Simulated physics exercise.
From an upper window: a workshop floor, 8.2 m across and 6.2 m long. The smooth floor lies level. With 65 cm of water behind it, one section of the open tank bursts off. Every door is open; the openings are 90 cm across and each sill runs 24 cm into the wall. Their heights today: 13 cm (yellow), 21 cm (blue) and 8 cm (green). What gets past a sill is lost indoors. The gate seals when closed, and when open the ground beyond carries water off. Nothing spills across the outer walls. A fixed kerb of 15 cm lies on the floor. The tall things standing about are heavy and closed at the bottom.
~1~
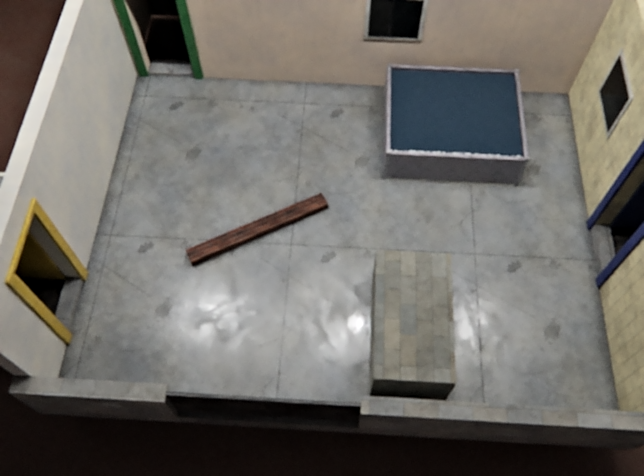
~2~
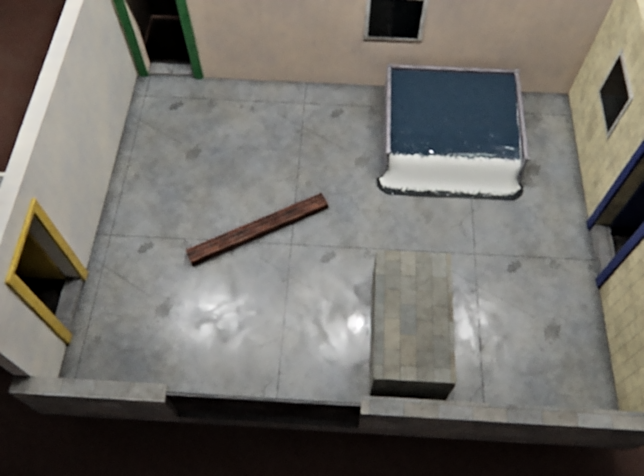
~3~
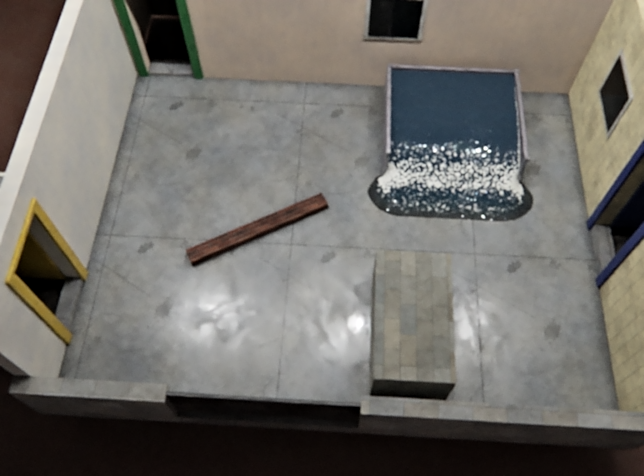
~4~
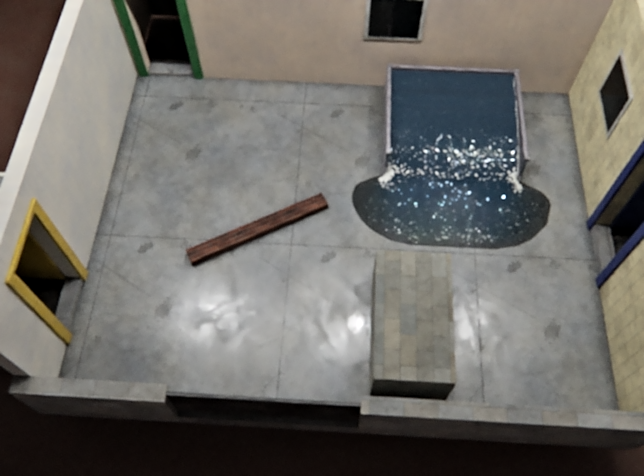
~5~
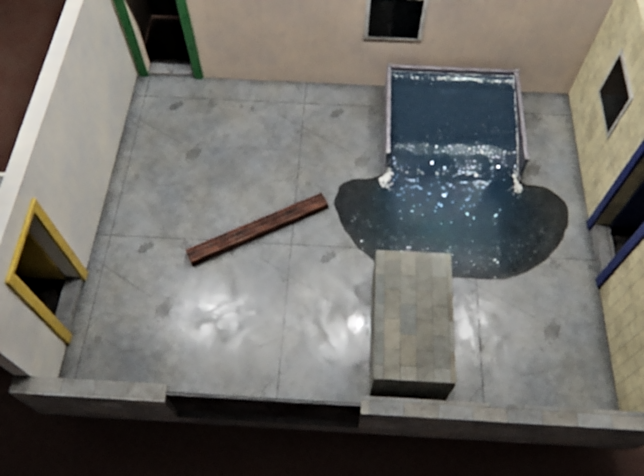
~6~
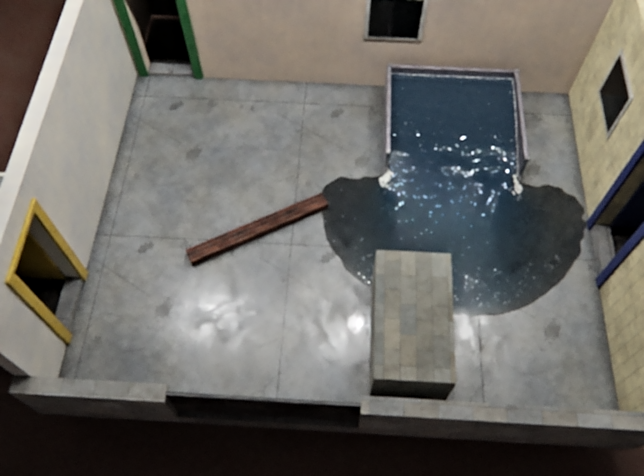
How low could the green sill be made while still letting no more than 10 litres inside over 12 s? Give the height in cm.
About 6 cm.
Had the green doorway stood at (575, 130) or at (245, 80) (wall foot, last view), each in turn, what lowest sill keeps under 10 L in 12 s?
About 12.0 and 6.5 cm.
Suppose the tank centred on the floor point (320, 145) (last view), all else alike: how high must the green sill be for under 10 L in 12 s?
Some 12.0 cm.
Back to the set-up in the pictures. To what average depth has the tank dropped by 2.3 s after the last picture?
Roughly 13 cm on average.
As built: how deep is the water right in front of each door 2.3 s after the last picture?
In cm: Yellow 0, blue 7, green 0.
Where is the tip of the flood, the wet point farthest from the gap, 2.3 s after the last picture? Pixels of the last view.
Around (92, 395).
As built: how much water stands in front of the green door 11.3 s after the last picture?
About 7.0 cm.
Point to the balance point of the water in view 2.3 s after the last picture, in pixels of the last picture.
Around (442, 276).
Then, 0.7 s after the last picture water covers 30 % of the floor, deepest (40 cm) near (424, 279); it has not reached the green door.
Then, 2.3 s after the last picture water covers 50 % of the floor, deepest (36 cm) near (616, 426); it has not reached the green door.
Then, 11.3 s after the last picture water covers 95 % of the floor, deepest (10 cm) near (595, 288); 7 cm at the green door, 1 litre in over its 8 cm sill.
At the green door as built, the water peaked near 9 cm, 8.5 s after the last picture.
Run again over the same 12 s with other heights there, 19 litres in over 5 cm, 6 litres over 6.5 cm. The limit of 10 litres is kept from about 6 cm up.
